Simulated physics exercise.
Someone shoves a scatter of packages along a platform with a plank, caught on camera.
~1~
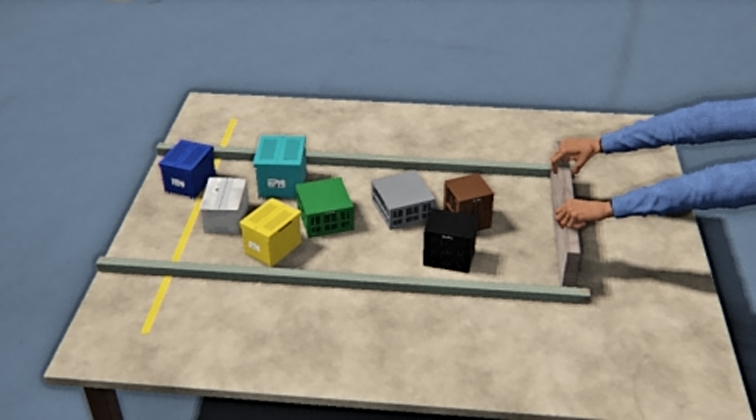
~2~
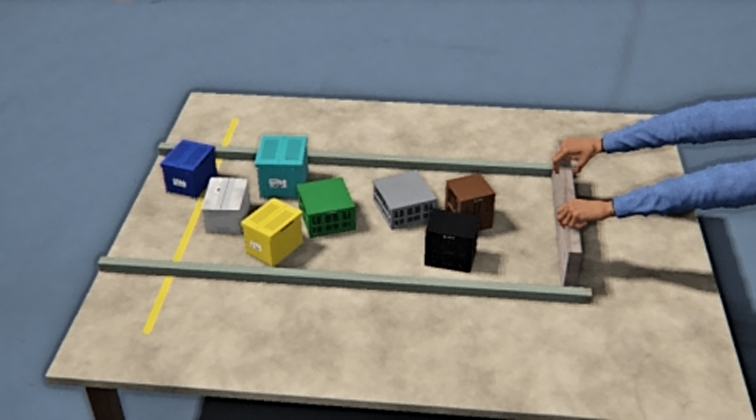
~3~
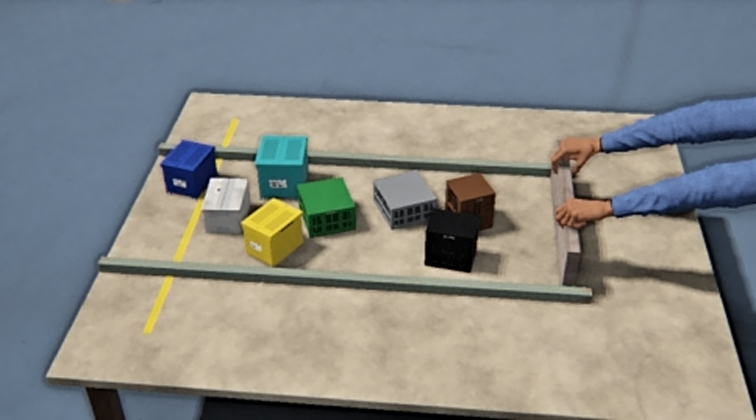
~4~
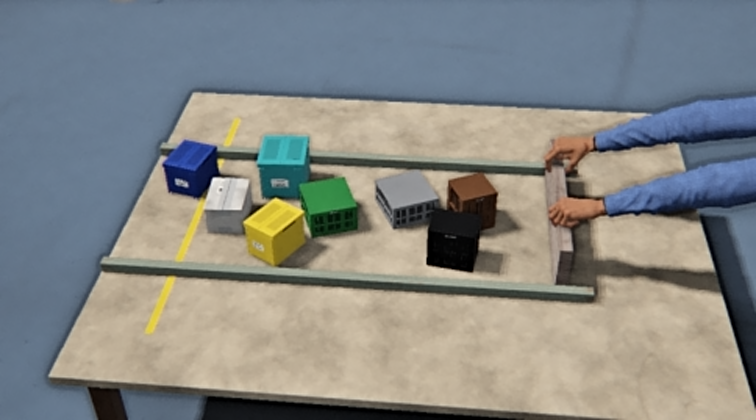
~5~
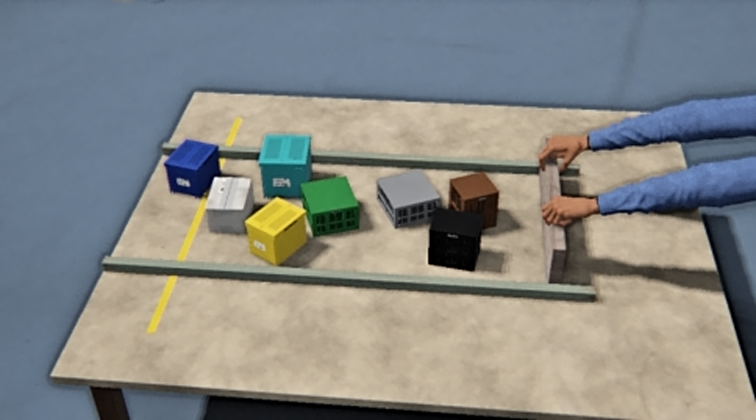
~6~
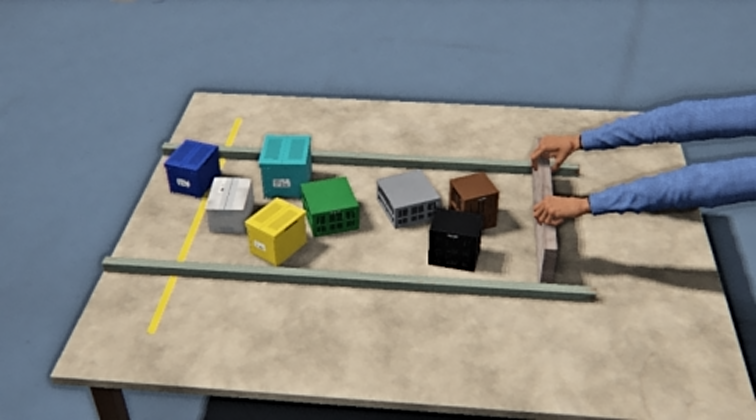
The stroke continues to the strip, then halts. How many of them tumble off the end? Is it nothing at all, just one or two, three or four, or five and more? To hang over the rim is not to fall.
It is three or four.
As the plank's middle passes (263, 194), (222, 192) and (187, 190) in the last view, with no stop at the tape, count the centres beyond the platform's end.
2; 4; 6.
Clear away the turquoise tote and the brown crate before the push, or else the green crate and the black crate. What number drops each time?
First try 2, second try 2.
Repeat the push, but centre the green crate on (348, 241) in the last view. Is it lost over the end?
It is not lost from there.
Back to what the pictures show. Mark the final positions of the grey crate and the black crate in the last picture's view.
The grey crate stops around (151, 177); the black crate around (163, 225).
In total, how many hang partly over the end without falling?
I count 2 overhanging.
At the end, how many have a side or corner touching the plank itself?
At rest, 2 are in contact.
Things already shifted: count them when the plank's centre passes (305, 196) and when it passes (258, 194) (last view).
So far 8, and 8 at the second.
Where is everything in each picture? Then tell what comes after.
In the first frame, blue tote (189, 169); white parcel (225, 206); turquoise tote (282, 168); plank (564, 212); tape (196, 210).
In the second frame, white parcel (227, 206); brown crate (469, 204).
In the third frame, turquoise tote (283, 168); yellow tote (274, 234).
In the fourth frame, blue tote (192, 169); black crate (454, 240).
In the fifth frame, white parcel (230, 205); grey crate (408, 198).
In the sixth frame, blue tote (194, 169); white parcel (230, 205); turquoise tote (287, 167); plank (543, 209); tape (202, 210).
Early on, none off yet; blue tote at rest near (194, 169); white parcel at rest near (230, 205); turquoise tote at rest near (287, 167).
A while later, none off yet; blue tote travelled a little near (175, 168); white parcel travelled about its own width near (162, 209); turquoise tote travelled about its own width near (219, 161).
Finally, the number that fall off is three or four; lost, green crate, turquoise tote, white parcel and blue tote.
